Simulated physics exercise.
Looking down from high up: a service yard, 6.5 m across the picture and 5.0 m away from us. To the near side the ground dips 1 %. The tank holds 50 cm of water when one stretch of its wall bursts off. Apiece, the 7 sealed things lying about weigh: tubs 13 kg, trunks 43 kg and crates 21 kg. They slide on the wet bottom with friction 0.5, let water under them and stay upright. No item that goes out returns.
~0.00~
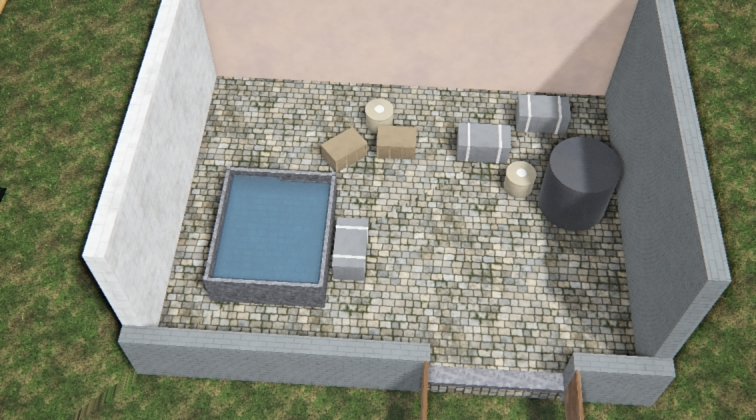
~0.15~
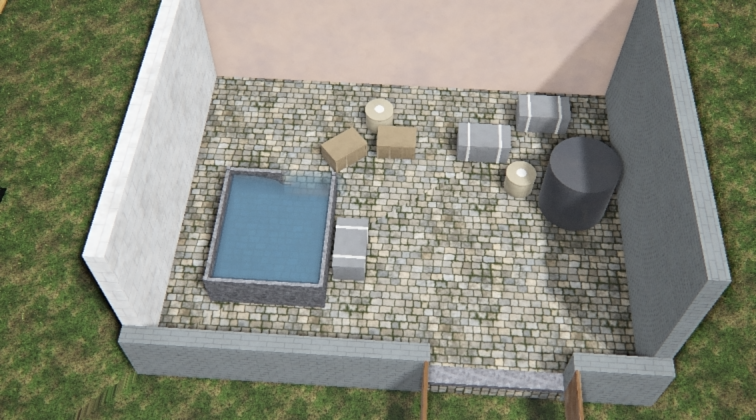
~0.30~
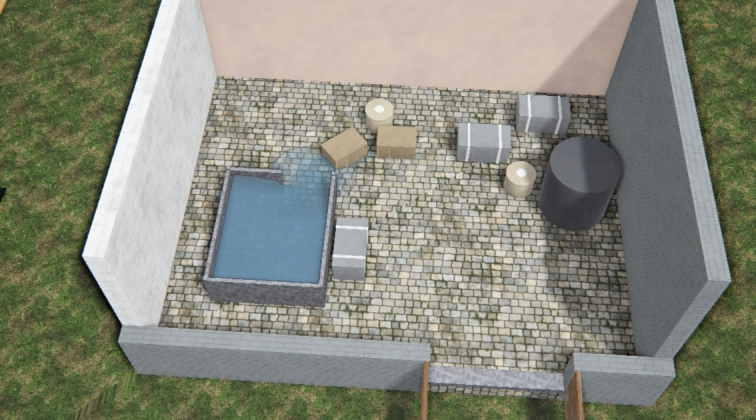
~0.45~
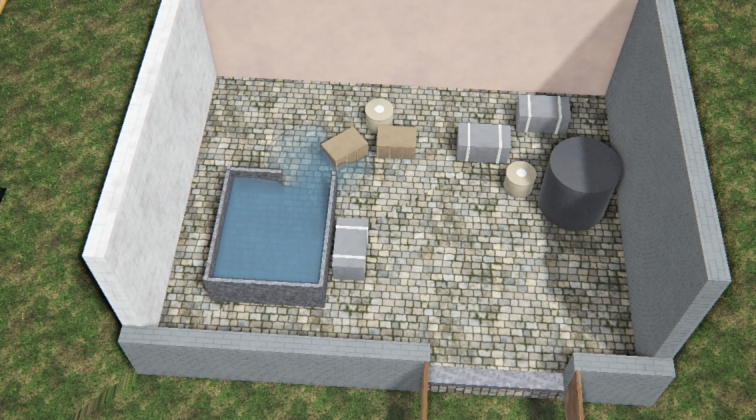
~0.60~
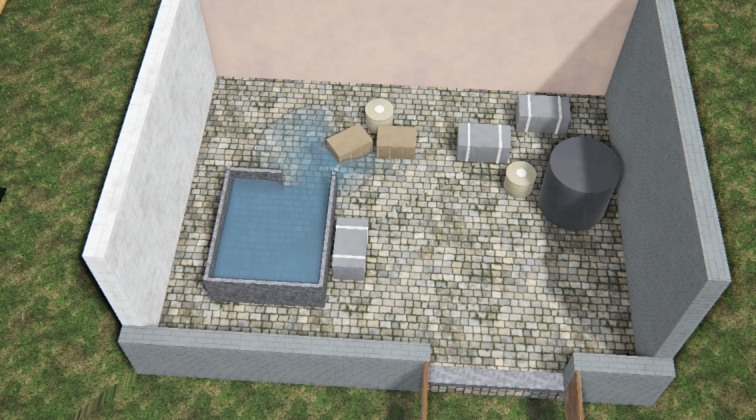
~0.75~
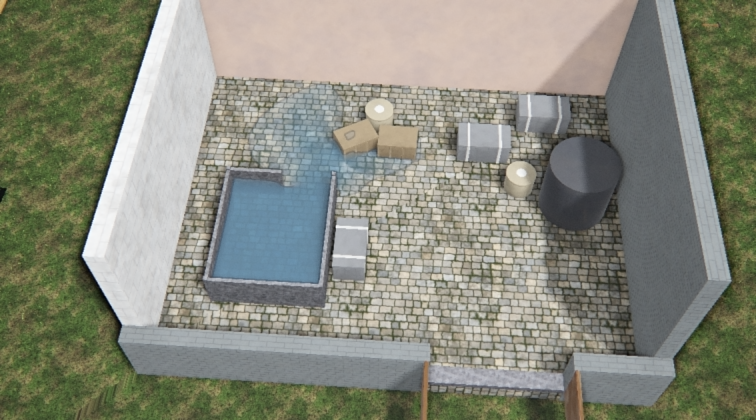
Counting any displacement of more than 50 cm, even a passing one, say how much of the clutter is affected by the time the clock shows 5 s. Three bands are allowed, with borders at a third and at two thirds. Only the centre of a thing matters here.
That would be from a third to two thirds of them.
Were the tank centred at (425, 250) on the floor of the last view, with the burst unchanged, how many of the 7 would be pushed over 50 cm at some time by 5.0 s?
Then 2 of them would.
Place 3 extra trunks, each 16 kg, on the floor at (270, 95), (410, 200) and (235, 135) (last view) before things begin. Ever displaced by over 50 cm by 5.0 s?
Above, below, above.
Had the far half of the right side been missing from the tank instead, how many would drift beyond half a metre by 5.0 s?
You'd get 2 in that case.
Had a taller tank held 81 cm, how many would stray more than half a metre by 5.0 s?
Then 4.
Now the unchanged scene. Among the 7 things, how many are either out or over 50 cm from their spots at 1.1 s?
I count 0 of them.
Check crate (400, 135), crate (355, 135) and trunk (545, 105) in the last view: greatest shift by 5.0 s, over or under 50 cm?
Beyond the mark, beyond the mark, within the mark.
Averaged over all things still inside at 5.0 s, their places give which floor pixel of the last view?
Averaged position, last view: Near pixel (474, 151).
After 1.1 s 0 of 7 are over 50 cm from their spots; 0 afloat.
After 2.2 s 3 of 7 are over 50 cm from their spots; 1 afloat.
After 3.5 s 3 of 7 are over 50 cm from their spots; 1 afloat.
After 5.0 s 3 of 7 are over 50 cm from their spots, and 3 have been at some point; 0 afloat.
